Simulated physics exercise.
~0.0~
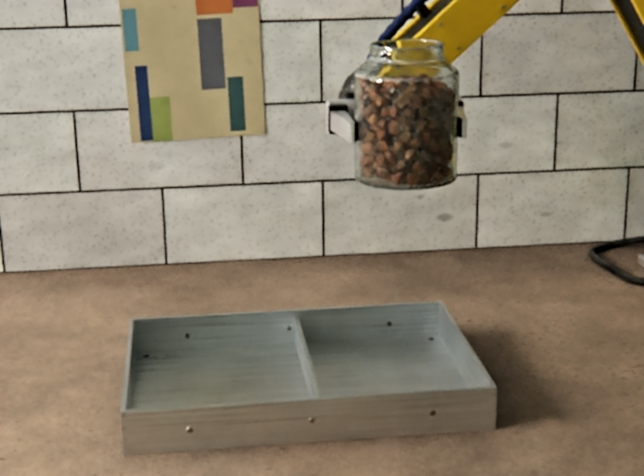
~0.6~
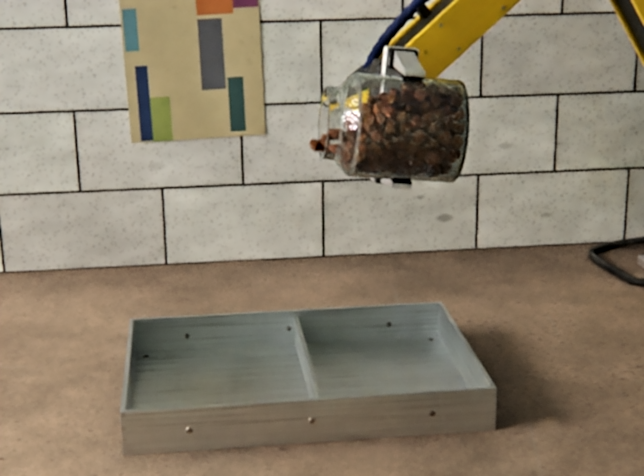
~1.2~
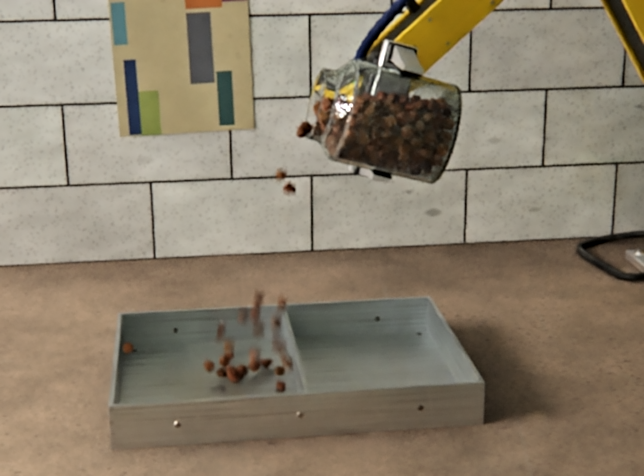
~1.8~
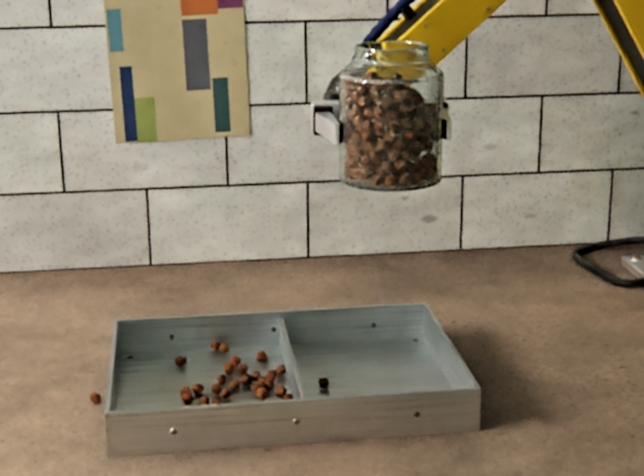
Yellow robot arm tipping a glass jar of brown pellets, spilling some into a divided grey tray, then holding it upright again.
